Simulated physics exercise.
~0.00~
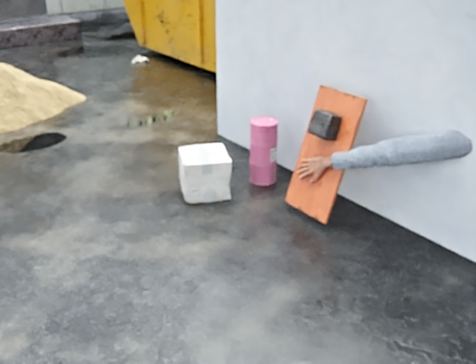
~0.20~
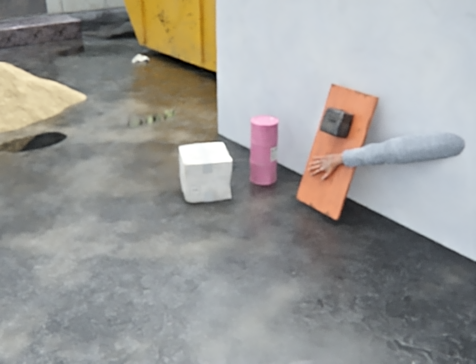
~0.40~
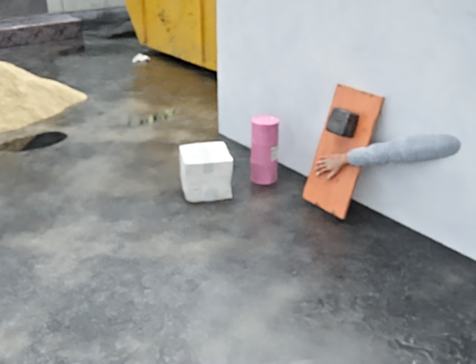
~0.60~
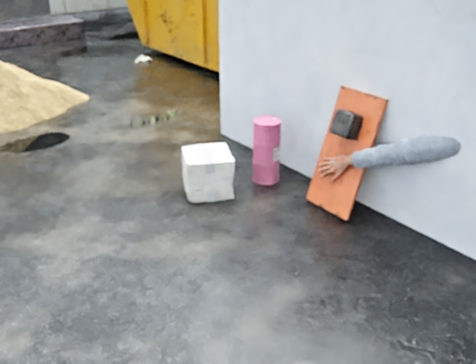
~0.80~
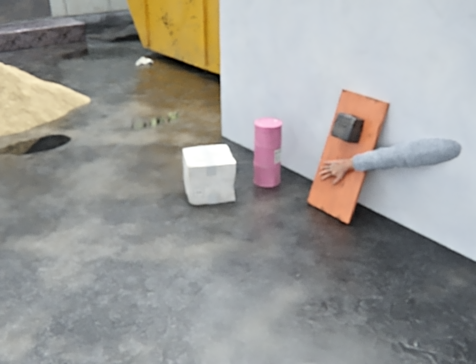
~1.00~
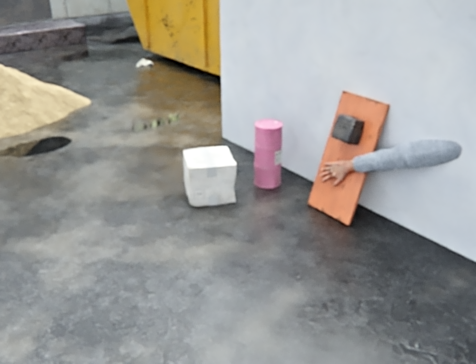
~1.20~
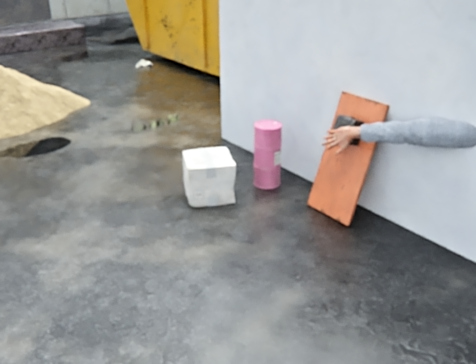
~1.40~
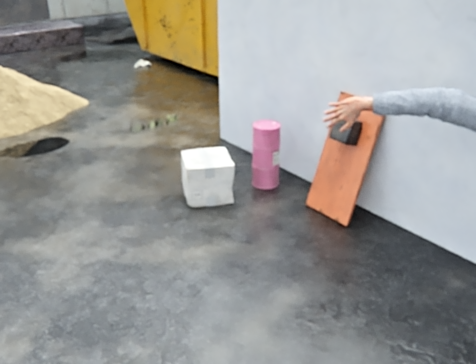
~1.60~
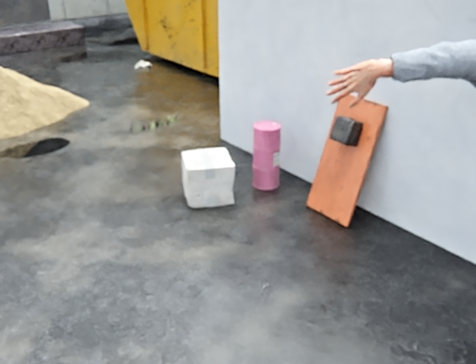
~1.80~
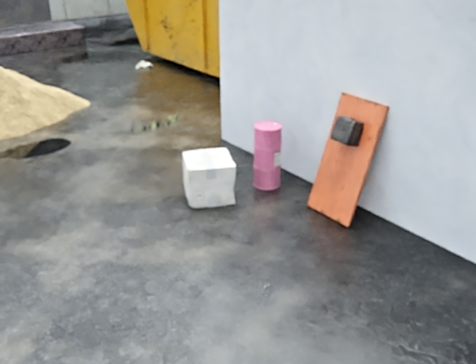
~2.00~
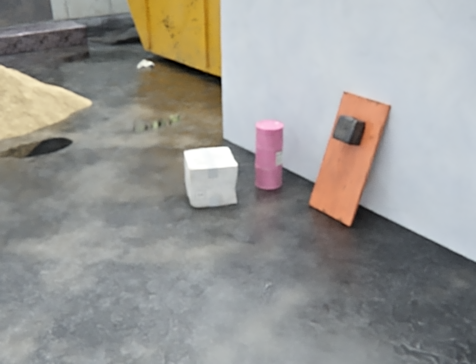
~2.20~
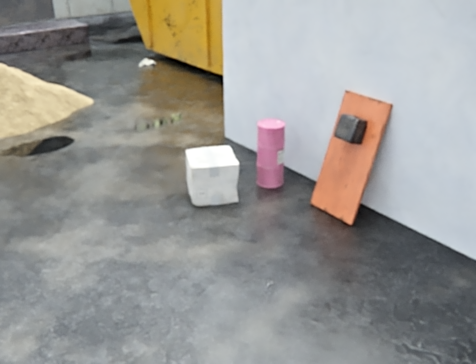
A hand shifts a leaning orange board slightly right, lets go, and it stays up.
